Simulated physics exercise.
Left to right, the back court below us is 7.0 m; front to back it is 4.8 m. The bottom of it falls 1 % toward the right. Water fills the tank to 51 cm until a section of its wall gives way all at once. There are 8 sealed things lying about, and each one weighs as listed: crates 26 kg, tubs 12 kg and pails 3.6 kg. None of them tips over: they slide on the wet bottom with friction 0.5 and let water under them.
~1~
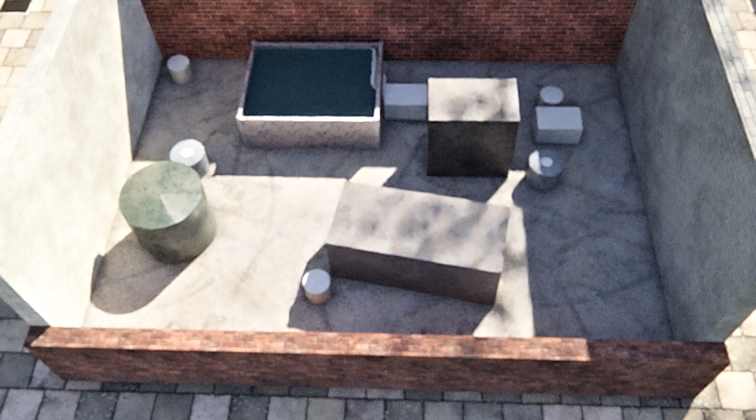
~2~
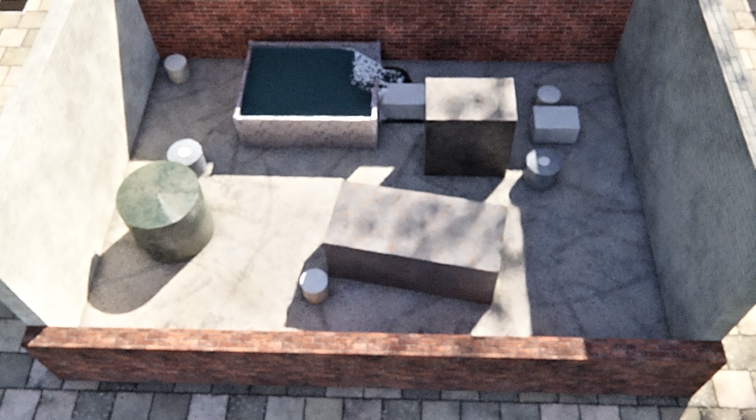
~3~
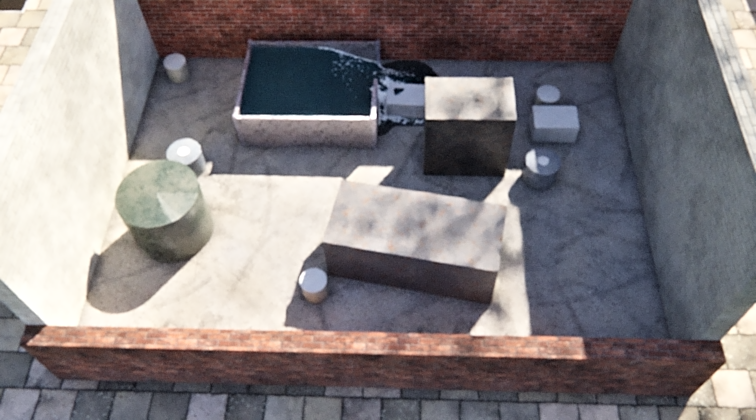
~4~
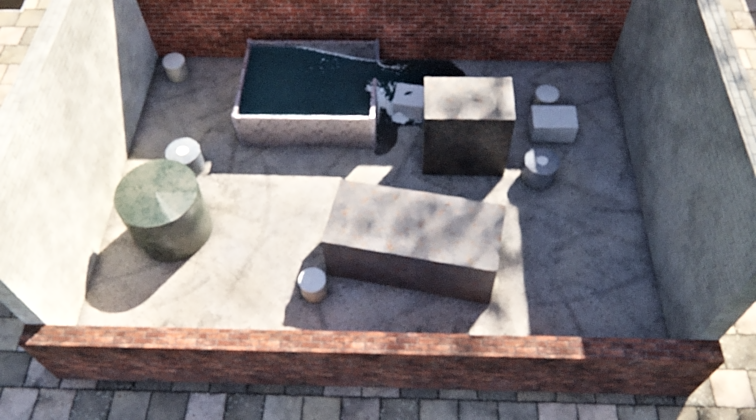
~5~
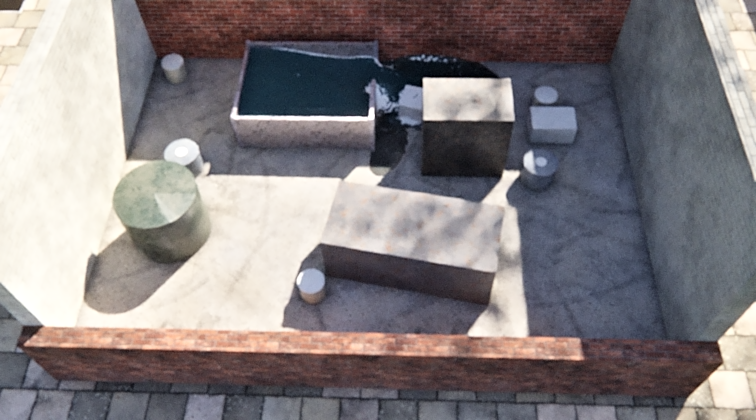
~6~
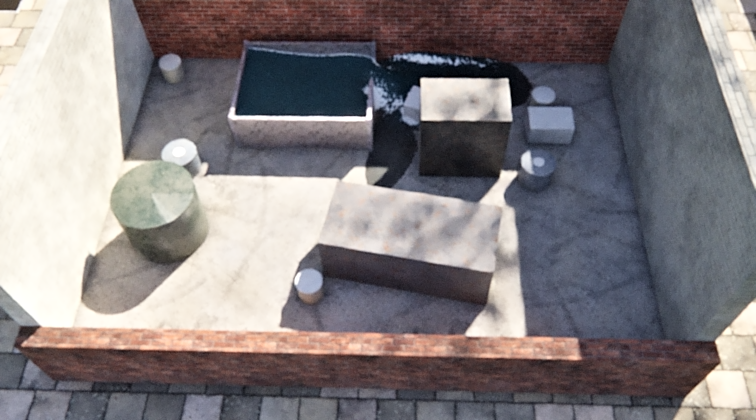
The video shows a walled courtyard with a raised tank, blocks and small cylinders; dark water spills over the tank's right side, spreads across the ground along the brick wall and behind a block, and nudges a pale crate slightly rightward.
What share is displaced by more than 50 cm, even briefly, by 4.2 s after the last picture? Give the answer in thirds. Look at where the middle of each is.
One to two thirds.
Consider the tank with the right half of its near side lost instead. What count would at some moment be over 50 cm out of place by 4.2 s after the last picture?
Count: 1.
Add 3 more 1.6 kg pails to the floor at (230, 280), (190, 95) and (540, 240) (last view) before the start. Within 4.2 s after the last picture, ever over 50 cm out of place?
In turn: Short of it, under, over.
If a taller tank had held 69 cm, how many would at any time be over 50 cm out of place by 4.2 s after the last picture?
In that case the number is 4.
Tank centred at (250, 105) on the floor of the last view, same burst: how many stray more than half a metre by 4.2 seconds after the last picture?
Then the count would be 3.
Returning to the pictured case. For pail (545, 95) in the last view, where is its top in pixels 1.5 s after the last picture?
About pixel (602, 103).
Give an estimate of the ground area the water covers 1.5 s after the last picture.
I'd put it close to 10.0 m2.
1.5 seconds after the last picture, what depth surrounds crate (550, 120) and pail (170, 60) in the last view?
Depth approx. 2 cm / 0 cm.
Then, 0.4 s after the last picture 1 of 8 are over 50 cm from their spots; 0 afloat.
Then, 1.5 s after the last picture 3 of 8 are over 50 cm from their spots; 1 afloat.
Then, 2.8 s after the last picture 3 of 8 are over 50 cm from their spots; 1 afloat.
Then, 4.2 s after the last picture 4 of 8 are over 50 cm from their spots, and 4 have been at some point; 2 afloat.
